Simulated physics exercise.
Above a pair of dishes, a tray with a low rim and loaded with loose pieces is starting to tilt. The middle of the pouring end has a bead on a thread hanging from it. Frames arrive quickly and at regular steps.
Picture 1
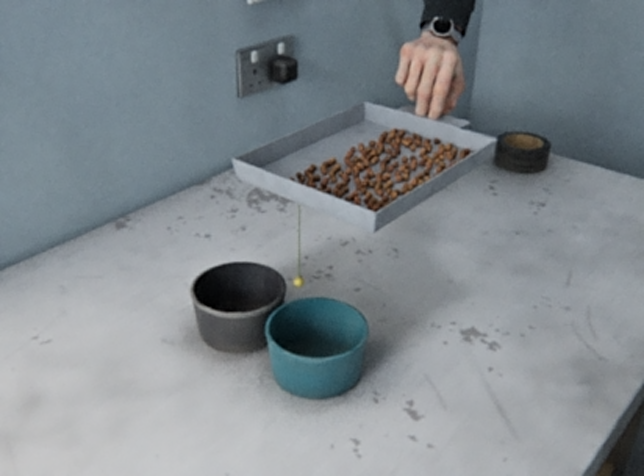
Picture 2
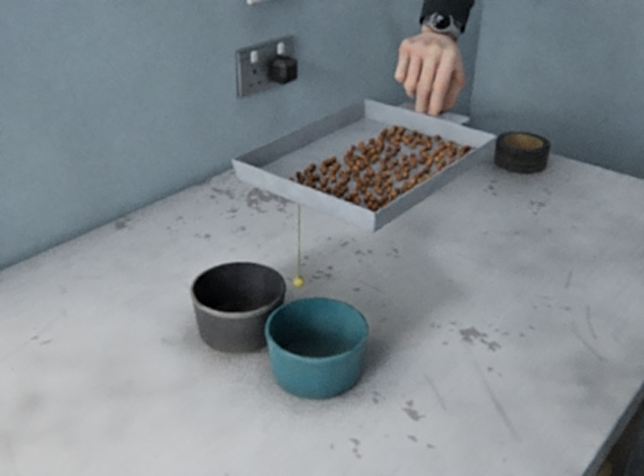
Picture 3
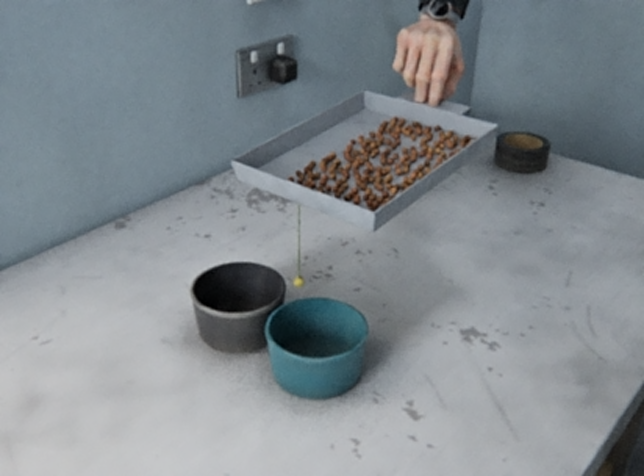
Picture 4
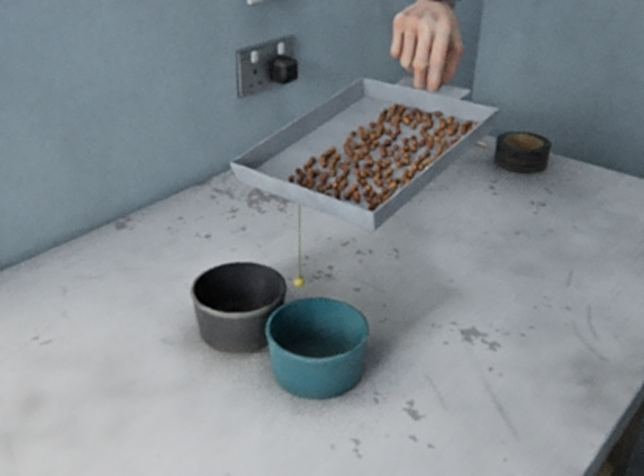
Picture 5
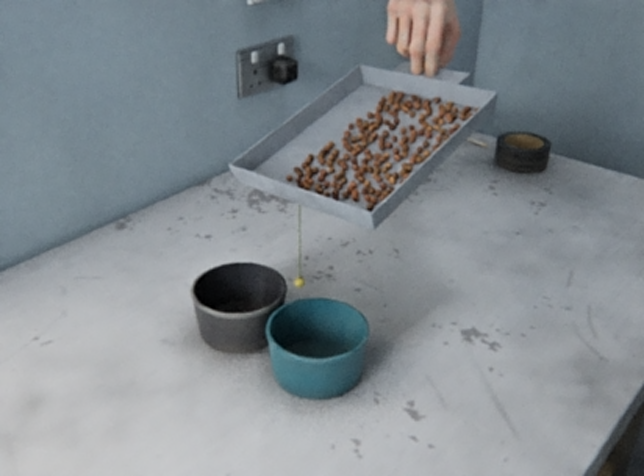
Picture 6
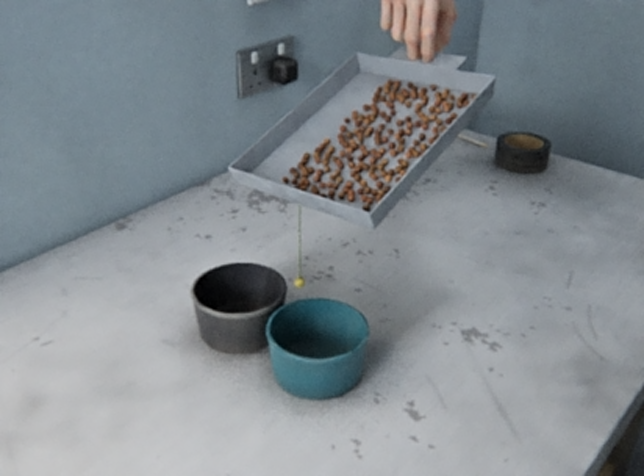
A worn, pale tabletop against blue-grey walls with a power socket is seen from above at an angle by a still camera. A hand holds a grey tray of small brown pieces above a dark grey bowl and a teal bowl, with a yellow bead hanging between, and a small dark dish behind. The hand rises, steadily lifting the tray's far end and steepening its slope toward the bowls.
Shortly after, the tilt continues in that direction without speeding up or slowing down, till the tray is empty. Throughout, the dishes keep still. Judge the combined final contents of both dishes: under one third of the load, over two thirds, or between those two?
Judged together: Over two thirds.
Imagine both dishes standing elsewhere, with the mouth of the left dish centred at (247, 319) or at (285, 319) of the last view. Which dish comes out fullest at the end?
Taking them in turn, it's the one to the left and then the one to the left.
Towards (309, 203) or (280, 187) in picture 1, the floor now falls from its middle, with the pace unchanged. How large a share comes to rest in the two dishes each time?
80 % and 90 %, roughly.
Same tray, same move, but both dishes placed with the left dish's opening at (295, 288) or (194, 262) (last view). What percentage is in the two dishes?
Trial 1 10%, trial 2 70%.
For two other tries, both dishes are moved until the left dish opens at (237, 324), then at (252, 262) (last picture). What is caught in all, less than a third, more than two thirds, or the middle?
The two tries come out as in the middle band and less than a third in turn.
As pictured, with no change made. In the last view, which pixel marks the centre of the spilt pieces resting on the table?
At about (213, 387).
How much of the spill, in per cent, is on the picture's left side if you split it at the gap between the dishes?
Share to the left: Near 90 per cent.
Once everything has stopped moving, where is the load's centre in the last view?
It settles centred around (236, 331).
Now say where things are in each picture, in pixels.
In the first picture, corners of the pouring end (237, 158) and (375, 211), level; middle of the load (384, 169), cereal balls; left dish (206, 324); right dish (284, 369); bead on its thread (299, 282).
In the second picture, corners of the pouring end (237, 159) and (374, 211), level; middle of the load (384, 168).
In the third picture, corners of the pouring end (236, 160) and (373, 210), tipped barely, lowest at the left corner; middle of the load (384, 163).
In the fourth picture, corners of the pouring end (235, 162) and (372, 210), tipped a little, lowest at the left corner; middle of the load (384, 155).
In the fifth picture, corners of the pouring end (234, 164) and (371, 210), tipped a little, lowest at the left corner; middle of the load (382, 148).
In the sixth picture, corners of the pouring end (233, 166) and (369, 210), tipped clearly, lowest at the left corner; middle of the load (378, 142), roughly a third on the move; left dish (207, 325); right dish (285, 369).
Just after the last frame, tray tipped steeply; almost all on the tray; just a few outside both; just a few in the air.
A moment on, tray tipped past a quarter turn; roughly two thirds on the tray; about a tenth in the left dish; just a few outside both; roughly a third in the air.
Further on, tray tipped past a quarter turn; about a tenth in the right dish; roughly two thirds in the left dish; roughly a quarter outside both.
When it is over, tray tipped past a quarter turn; about a tenth in the right dish; roughly two thirds in the left dish; roughly a quarter outside both.
